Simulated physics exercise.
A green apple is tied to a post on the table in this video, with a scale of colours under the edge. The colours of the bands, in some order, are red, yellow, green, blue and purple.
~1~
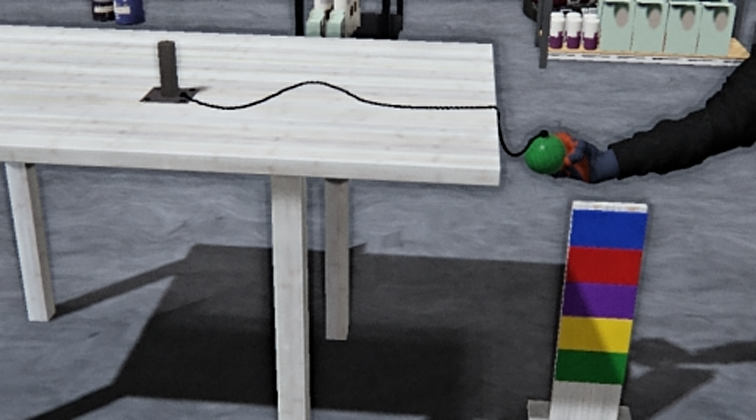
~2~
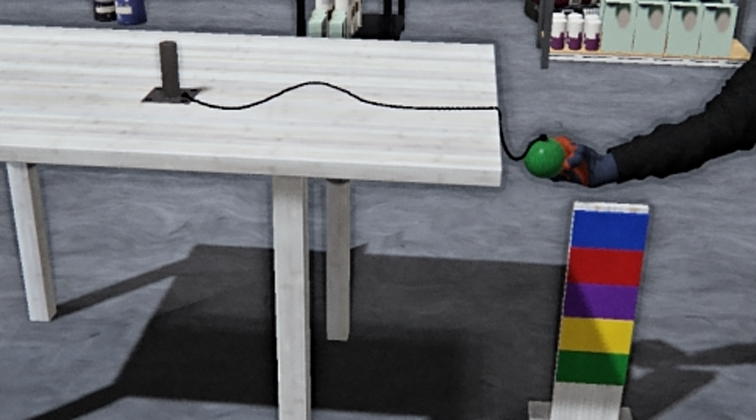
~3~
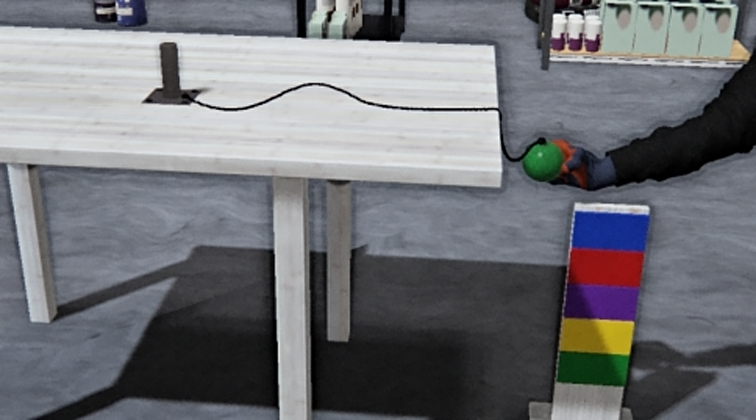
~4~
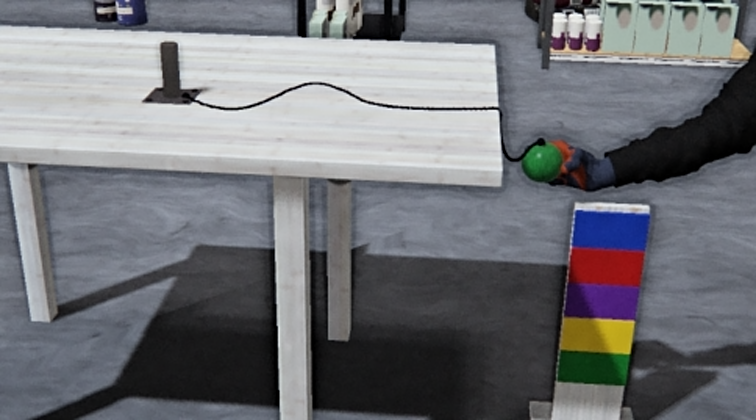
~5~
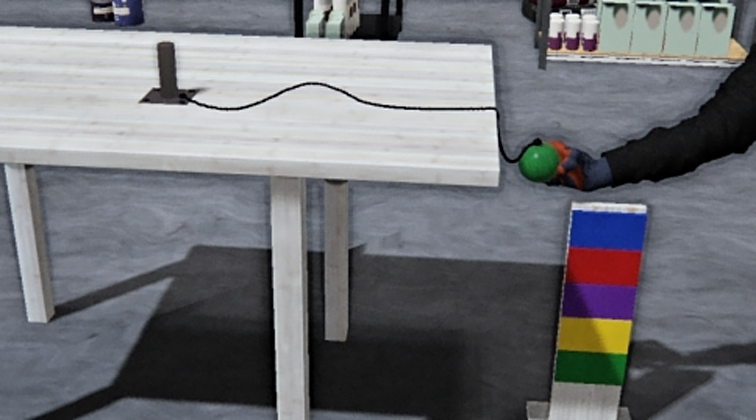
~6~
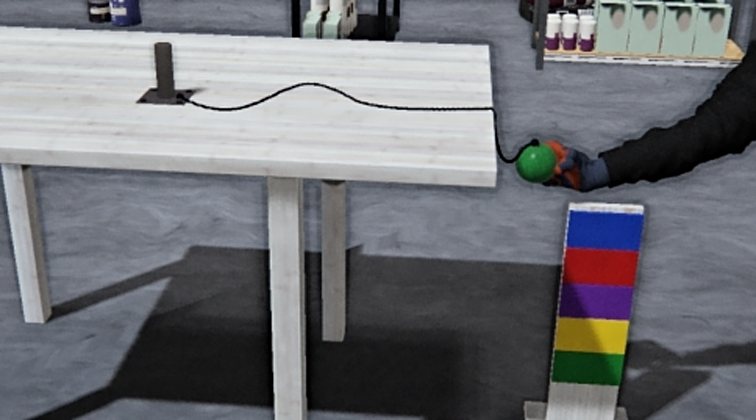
A gloved hand holds a green ball on a black cord beside the table, barely moving.
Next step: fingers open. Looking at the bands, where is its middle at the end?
Its middle is at the purple band.
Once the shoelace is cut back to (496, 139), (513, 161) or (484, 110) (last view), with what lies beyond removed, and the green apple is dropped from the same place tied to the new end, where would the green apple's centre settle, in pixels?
I'd put it around (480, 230) for the first cut, (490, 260) for the second and (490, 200) for the third.
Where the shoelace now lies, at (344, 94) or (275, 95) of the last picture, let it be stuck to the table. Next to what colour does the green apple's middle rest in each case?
Each in turn comes out as blue, red.
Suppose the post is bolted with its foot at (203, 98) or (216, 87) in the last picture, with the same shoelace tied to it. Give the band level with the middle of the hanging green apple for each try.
Result per try, in order: Yellow / yellow.
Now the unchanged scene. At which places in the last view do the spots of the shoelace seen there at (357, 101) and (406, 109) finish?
(445, 104) for the first, (493, 116) for the second.
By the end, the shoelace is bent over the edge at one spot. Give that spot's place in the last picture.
Check around (399, 108) - that's where it is.
Soon after, apple near (467, 277); level with purple.
After that, apple near (482, 301); level with purple.
In the end, apple near (482, 299); level with purple. At purple.
